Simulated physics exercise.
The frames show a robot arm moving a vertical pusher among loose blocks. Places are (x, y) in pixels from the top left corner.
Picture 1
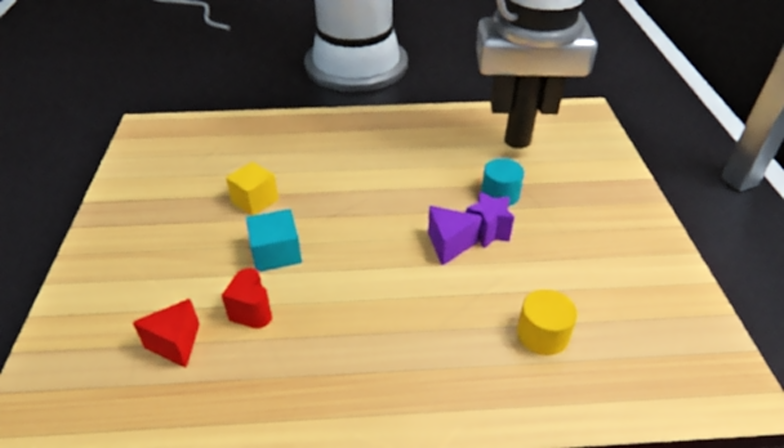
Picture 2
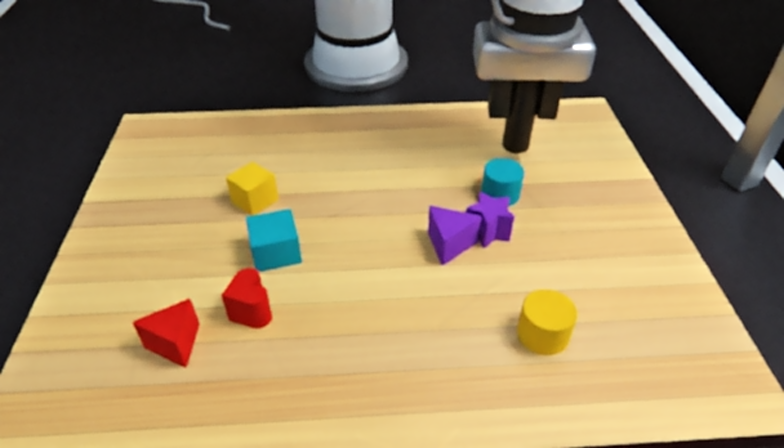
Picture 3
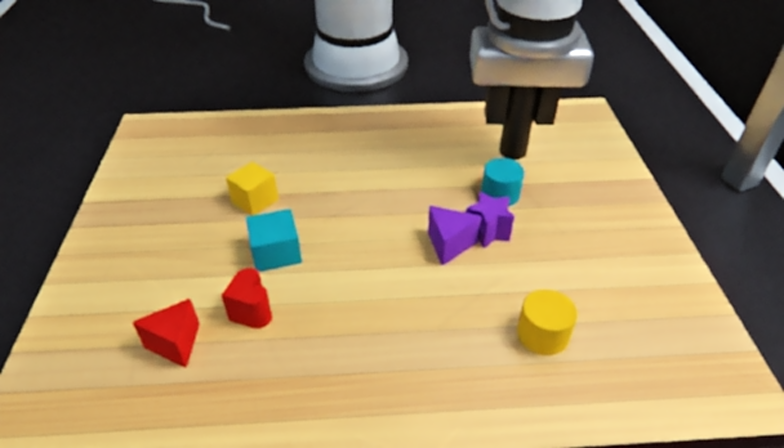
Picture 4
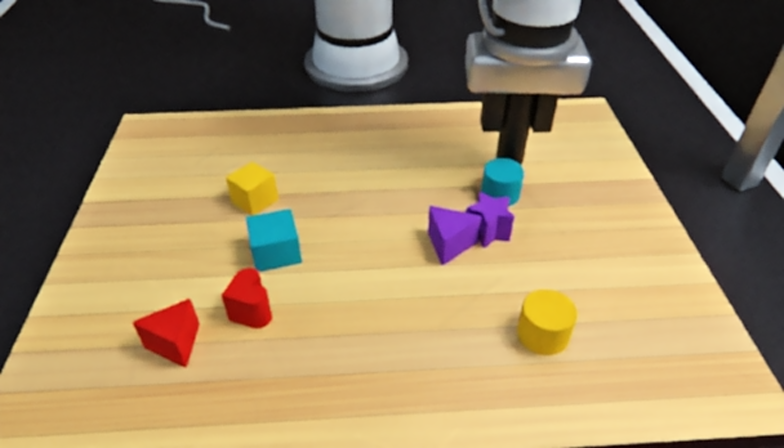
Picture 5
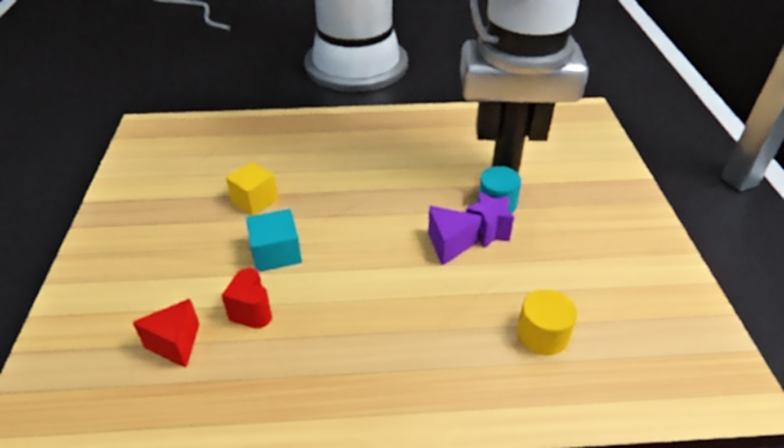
A robot arm slowly lowered its black pusher toward the turquoise cylinder on a wooden board, then nudged it slightly toward the purple star, while the other colored blocks around it stayed still.
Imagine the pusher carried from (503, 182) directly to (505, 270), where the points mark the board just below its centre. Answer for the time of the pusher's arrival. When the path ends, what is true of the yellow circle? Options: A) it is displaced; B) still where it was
Answer: B.
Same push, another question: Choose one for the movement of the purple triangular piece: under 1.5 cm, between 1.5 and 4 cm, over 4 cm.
Middling, 1.5 to 4 cm.
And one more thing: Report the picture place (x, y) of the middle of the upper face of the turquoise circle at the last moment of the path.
Around (490, 268).
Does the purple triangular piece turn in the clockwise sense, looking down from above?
Final answer: Yes.
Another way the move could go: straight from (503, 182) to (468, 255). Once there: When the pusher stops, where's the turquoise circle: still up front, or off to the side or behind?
The turquoise circle is leading.
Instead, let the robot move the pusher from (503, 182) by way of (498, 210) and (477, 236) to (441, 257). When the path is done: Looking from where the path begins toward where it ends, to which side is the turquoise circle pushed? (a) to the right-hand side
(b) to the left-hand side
The answer is b.
The first path, step by step. One third of the way, pusher at (506, 195); purple triangular piece at (444, 229), turned 45° clockwise; purple star-shaped block at (490, 231); turquoise circle at (500, 206).
Two thirds of the way, pusher at (507, 224); purple triangular piece at (439, 234), turned 80° clockwise; purple star-shaped block at (480, 262), turned 15° clockwise; turquoise circle at (497, 236).
At the end, pusher at (508, 255); purple triangular piece at (439, 234), turned 80° clockwise; purple star-shaped block at (458, 289), turned 35° clockwise; turquoise circle at (490, 268); yellow circle still.
